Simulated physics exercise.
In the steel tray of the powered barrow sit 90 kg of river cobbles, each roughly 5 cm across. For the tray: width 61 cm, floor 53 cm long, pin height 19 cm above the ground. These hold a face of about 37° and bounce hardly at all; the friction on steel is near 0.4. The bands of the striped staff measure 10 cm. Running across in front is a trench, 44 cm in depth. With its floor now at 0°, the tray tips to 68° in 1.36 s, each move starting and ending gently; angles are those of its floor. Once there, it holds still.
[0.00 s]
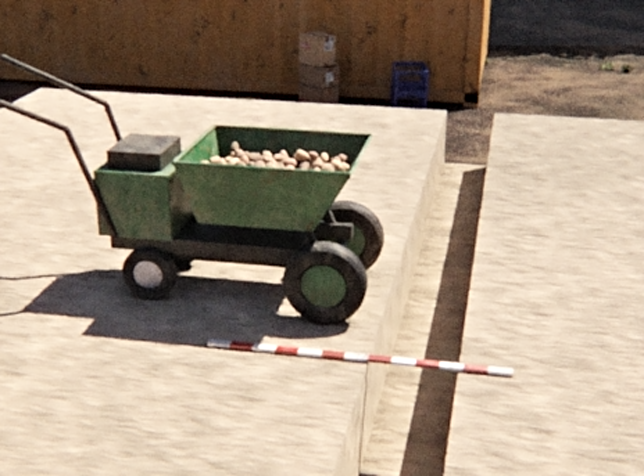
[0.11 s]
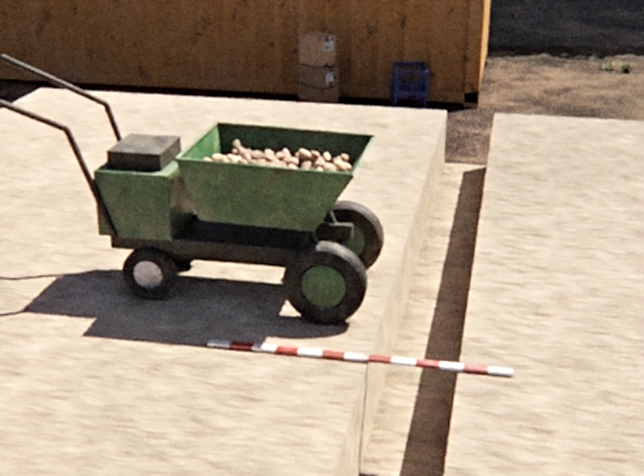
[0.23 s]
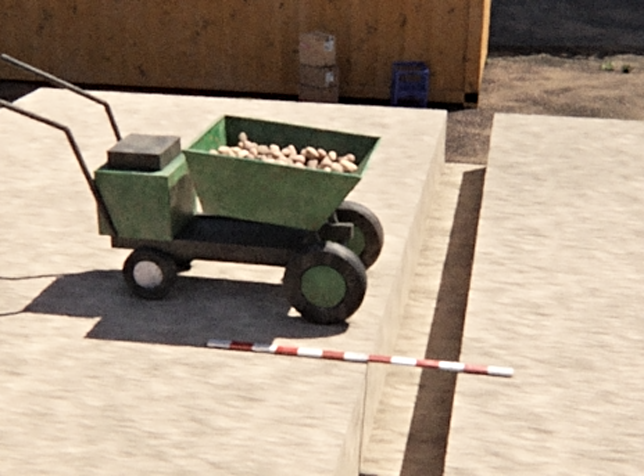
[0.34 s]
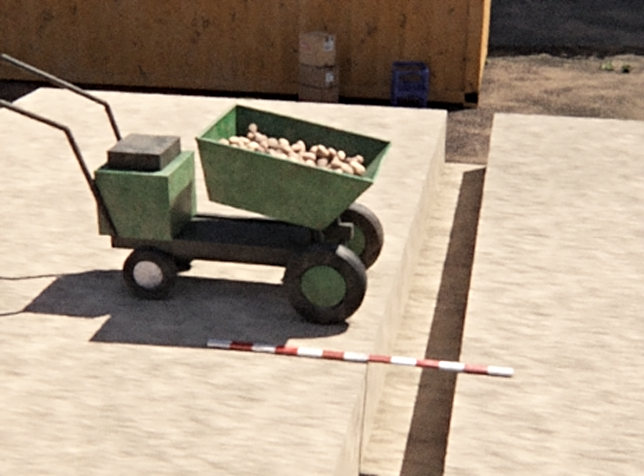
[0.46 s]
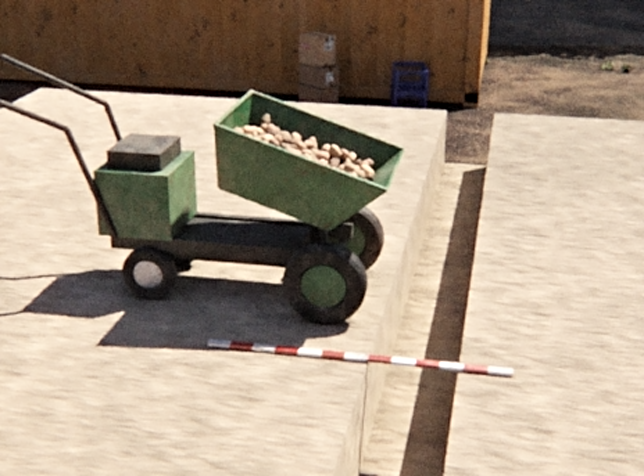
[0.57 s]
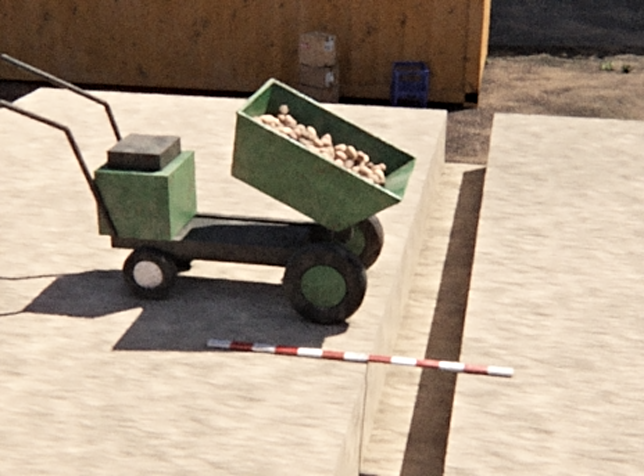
On pale, sunlit ground before a brown wooden wall, a fixed camera looks down from the side. A green powered barrow with dark wheels stands at left, its tray holding pinkish-tan cobbles, with a red-and-white striped staff in front and a trench to its right. The tray starts level, then its left end rises steadily, tilting it down toward the right, while the barrow stays still.
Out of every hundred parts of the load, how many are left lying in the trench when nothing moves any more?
Around 36 in every hundred.
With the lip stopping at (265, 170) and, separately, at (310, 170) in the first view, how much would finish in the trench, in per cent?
About 80 and 70 per cent.
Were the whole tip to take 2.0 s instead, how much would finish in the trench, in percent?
Then roughly 40 percent.
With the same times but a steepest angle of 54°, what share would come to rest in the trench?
I'd expect around 10 in a hundred.
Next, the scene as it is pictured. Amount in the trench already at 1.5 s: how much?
By then, around 5 percent.
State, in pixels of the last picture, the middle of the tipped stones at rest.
In the last view, about (486, 306).
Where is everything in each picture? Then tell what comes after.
Lip at (350, 175), floor tilted 0°, highest stones at (279, 160), in the first picture.
The tray is at 1°, its lip at (353, 176); the top of the load is at (276, 157); the stones move at 0.2 m/s on average, in the second picture.
Lip at (361, 178), floor tilted 5°, highest stones at (264, 151); the stones move at 0.4 m/s on average, in the third picture.
The tray is at 11°, its lip at (373, 183); the top of the load is at (253, 143); the stones move at 0.5 m/s on average, in the fourth picture.
The tray is at 18°, its lip at (387, 191); the top of the load is at (267, 134); the stones move at 0.6 m/s on average, in the fifth picture.
Lip at (401, 201), floor tilted 26°, highest stones at (277, 122); the stones move at 0.6 m/s on average, in the sixth picture.
After 1.0 s the floor is at 57°; 100 % in the tray; the foremost stones are at (433, 227).
After 1.5 s the floor is at 68°; 76 % in the tray, 3 % in the trench, 21 % past the trench; the foremost stones are at (533, 319).
After 1.8 s the floor is at 68°; 47 % in the tray, 8 % in the trench, 45 % past the trench; the foremost stones are at (606, 335).
After 3.8 s the floor is at 68°; 16 % in the tray, 36 % in the trench, 48 % past the trench; the foremost stones are past the picture's edge.
